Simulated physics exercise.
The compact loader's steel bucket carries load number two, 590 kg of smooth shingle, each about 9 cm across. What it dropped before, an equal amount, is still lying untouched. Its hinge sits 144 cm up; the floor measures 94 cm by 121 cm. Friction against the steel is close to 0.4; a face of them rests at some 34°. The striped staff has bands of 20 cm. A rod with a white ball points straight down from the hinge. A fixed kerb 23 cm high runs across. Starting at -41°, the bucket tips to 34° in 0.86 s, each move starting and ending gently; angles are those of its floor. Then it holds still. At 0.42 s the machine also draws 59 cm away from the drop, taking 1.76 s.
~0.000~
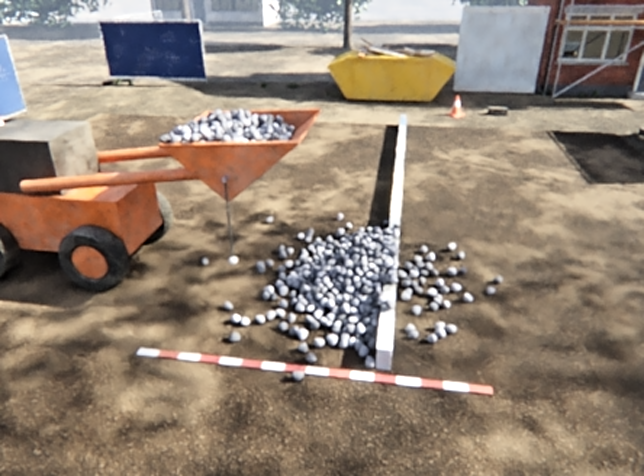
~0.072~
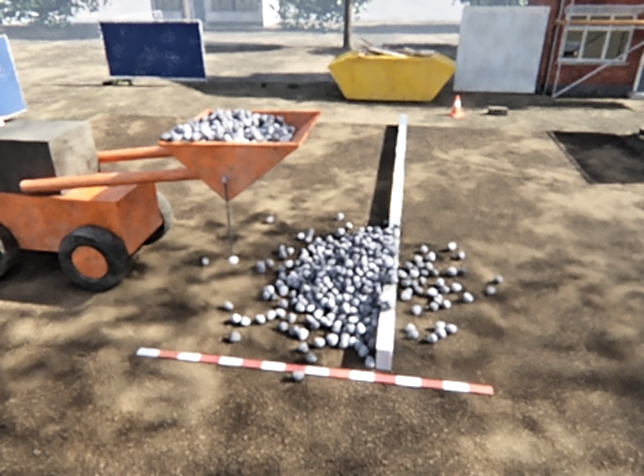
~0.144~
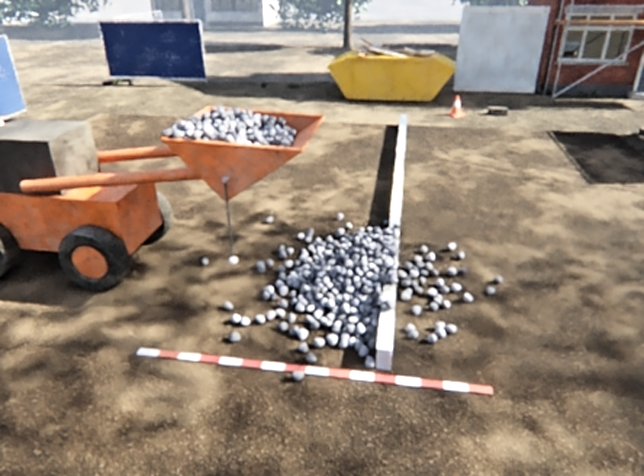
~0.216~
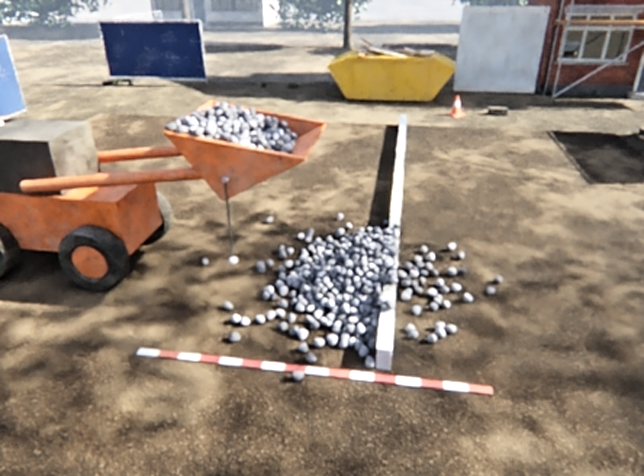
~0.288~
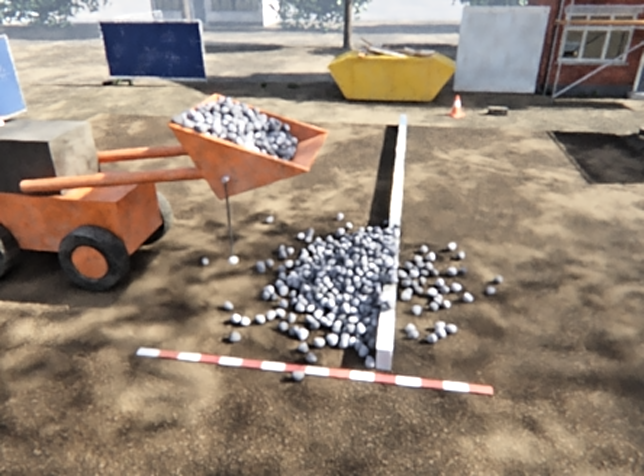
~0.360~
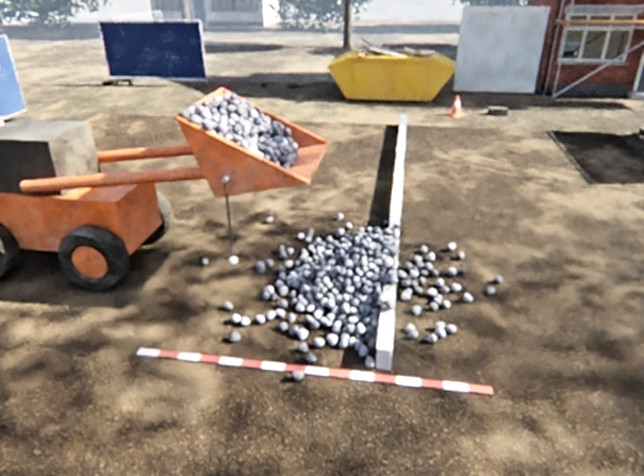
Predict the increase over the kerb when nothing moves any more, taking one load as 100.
Roughly 1 per cent of a load more.
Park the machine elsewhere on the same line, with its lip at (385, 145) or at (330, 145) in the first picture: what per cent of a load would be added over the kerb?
About 60 and 10 per cent.
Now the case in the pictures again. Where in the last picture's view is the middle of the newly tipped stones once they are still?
Their middle is at about (317, 269).
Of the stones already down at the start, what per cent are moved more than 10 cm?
About 10 per cent.
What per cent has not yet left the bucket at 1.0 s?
It holds some 65 per cent.
After 0.6 s the floor is at 22°; in per cent of one load, 100 in the bucket, 94 on this side of the kerb, 7 over the kerb; the foremost stones are at (467, 274).
After 1.0 s the floor is at 34°; in per cent of one load, 64 in the bucket, 130 on this side of the kerb, 7 over the kerb; the foremost stones are at (467, 274).
After 2.6 s the floor is at 34°; in per cent of one load, 0 in the bucket, 193 on this side of the kerb, 8 over the kerb; the foremost stones are at (475, 280).
After 5.5 s the floor is at 34°; in per cent of one load, 0 in the bucket, 193 on this side of the kerb, 8 over the kerb; the foremost stones are at (475, 280). Net gain over the kerb, 1.
